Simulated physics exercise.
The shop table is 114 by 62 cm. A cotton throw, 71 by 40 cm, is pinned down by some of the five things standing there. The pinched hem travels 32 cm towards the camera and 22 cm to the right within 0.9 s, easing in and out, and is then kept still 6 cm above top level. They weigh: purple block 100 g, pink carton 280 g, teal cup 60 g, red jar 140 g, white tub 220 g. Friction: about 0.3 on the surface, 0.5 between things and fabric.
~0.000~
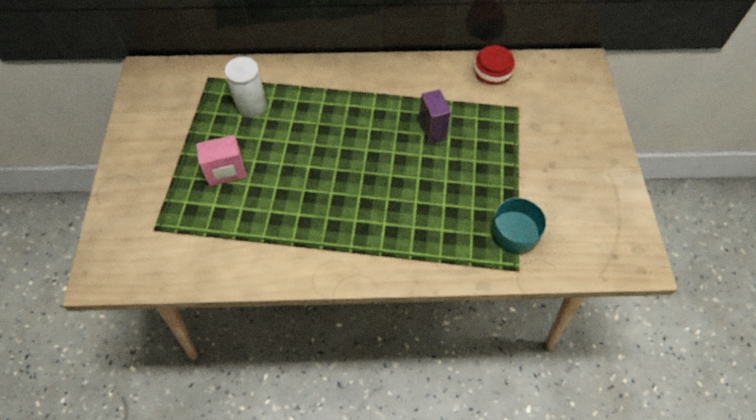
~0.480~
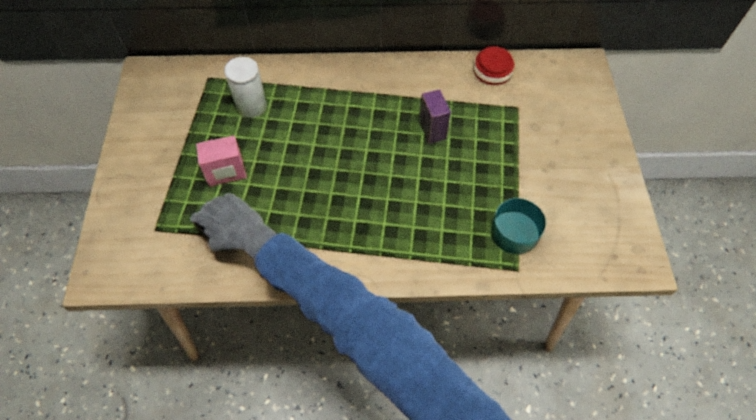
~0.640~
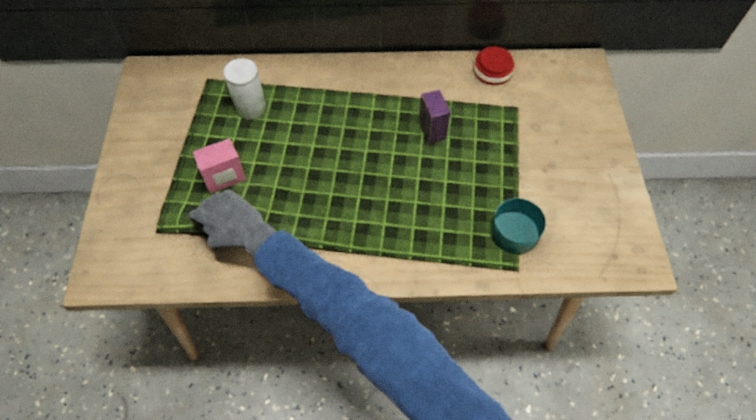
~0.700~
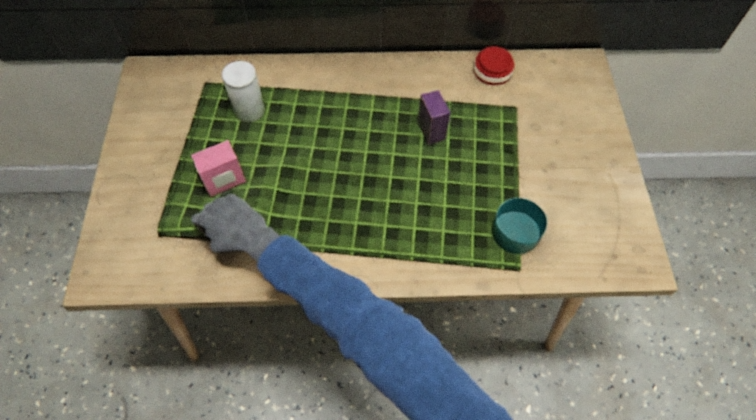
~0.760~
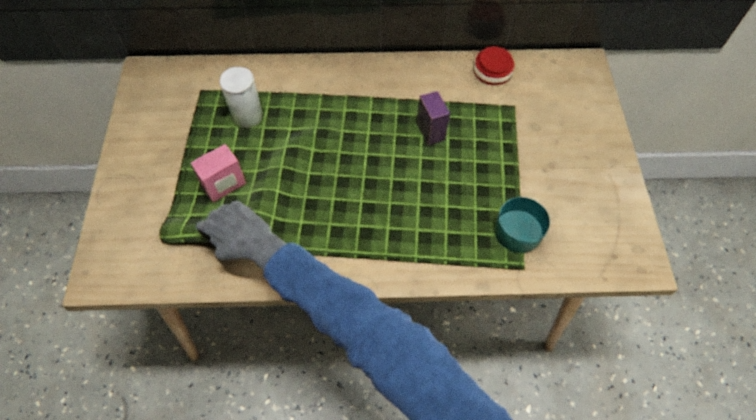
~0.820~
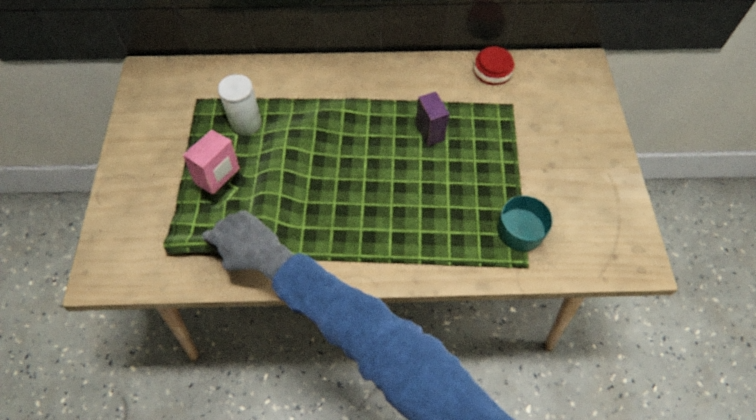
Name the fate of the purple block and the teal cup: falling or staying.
In order: The purple block keeps to the top; the teal cup remains up there.
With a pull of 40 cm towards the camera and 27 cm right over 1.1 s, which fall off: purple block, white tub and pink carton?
In that case: Purple block stays on, white tub falls off, pink carton goes over.
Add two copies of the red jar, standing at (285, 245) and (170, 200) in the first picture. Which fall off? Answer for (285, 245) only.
There: Goes over.
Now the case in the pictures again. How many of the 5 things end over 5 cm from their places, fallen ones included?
I count 4.
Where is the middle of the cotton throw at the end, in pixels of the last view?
Around (373, 268).
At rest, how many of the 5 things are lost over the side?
That makes 1.
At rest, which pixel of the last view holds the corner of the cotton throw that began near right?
Around (580, 242).
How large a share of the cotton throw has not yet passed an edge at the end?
Some 65 per cent of it.
After 1.0 s, 100 % of the cotton throw is still over the top; teal cup 4 cm off its start, purple block 3 cm off its start, white tub 15 cm off its start.
After 1.2 s, 90 % of the cotton throw is still over the top; purple block 7 cm off its start, teal cup 7 cm off its start, white tub 25 cm off its start.
After 1.3 s, 75 % of the cotton throw is still over the top; purple block 11 cm off its start at (412, 143), teal cup 8 cm off its start at (555, 200), white tub 32 cm off its start at (247, 201).
After 1.5 s, 70 % of the cotton throw is still over the top; purple block 14 cm off its start, teal cup 8 cm off its start, pink carton 39 cm off its start.
After 3.1 s, 65 % of the cotton throw is still over the top; purple block 15 cm off its start at (407, 157), teal cup 8 cm off its start at (555, 201), pink carton over the edge, white tub 40 cm off its start at (258, 239).
